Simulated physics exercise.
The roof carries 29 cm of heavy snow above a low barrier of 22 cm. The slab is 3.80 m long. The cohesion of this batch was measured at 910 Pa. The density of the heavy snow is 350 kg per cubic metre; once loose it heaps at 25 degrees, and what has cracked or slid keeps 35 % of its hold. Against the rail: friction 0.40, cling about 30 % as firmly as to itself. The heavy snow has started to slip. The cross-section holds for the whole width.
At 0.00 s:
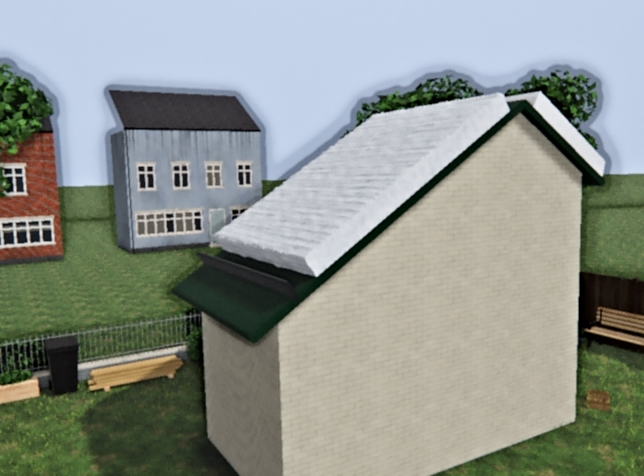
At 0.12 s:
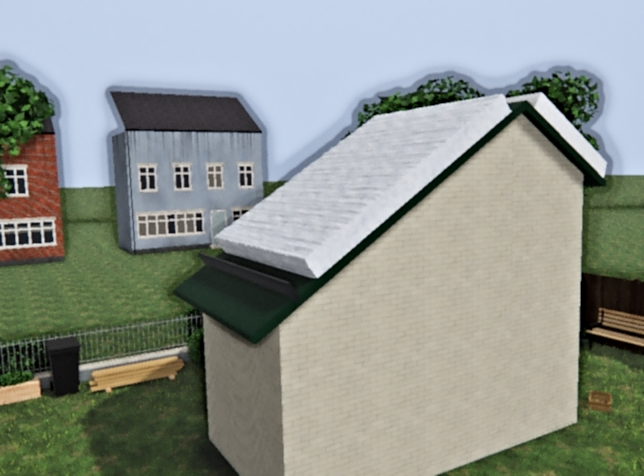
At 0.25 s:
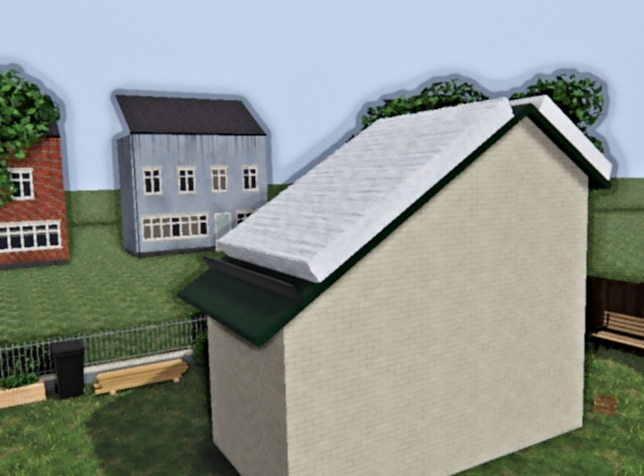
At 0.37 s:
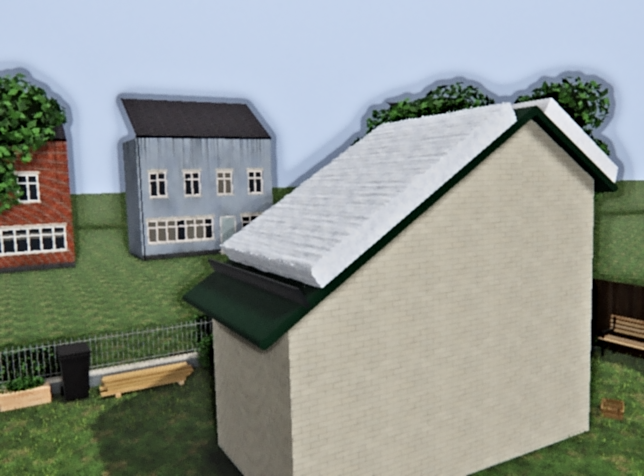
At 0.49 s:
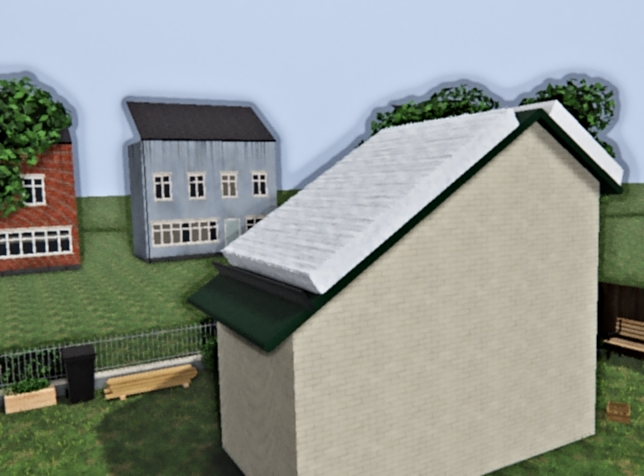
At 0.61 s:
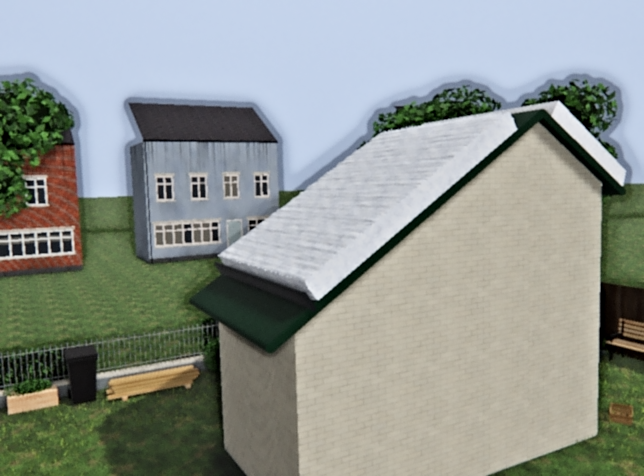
A thick layer of snow on the sloping roof of a pale brick building barely seemed to move, while the whole view drifted slightly, with the blue and red houses behind shifting a little right and down.
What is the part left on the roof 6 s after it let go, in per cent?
Close to 87 per cent.
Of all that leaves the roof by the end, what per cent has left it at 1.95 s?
About 20 %.
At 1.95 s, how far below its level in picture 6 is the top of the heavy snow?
Roughly 0.4 m.
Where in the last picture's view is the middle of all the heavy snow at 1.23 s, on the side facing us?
Around (398, 216).
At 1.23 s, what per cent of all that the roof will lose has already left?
Some 0 per cent.
After 1.23 s, 100 % of the snow is on the roof.
After 1.95 s, 98 % of the snow is on the roof.
After 2.68 s, 92 % of the snow is on the roof.
After 3.40 s, 91 % of the snow is on the roof.
After 6.00 s, at the end, 87 % of the snow is on the roof.
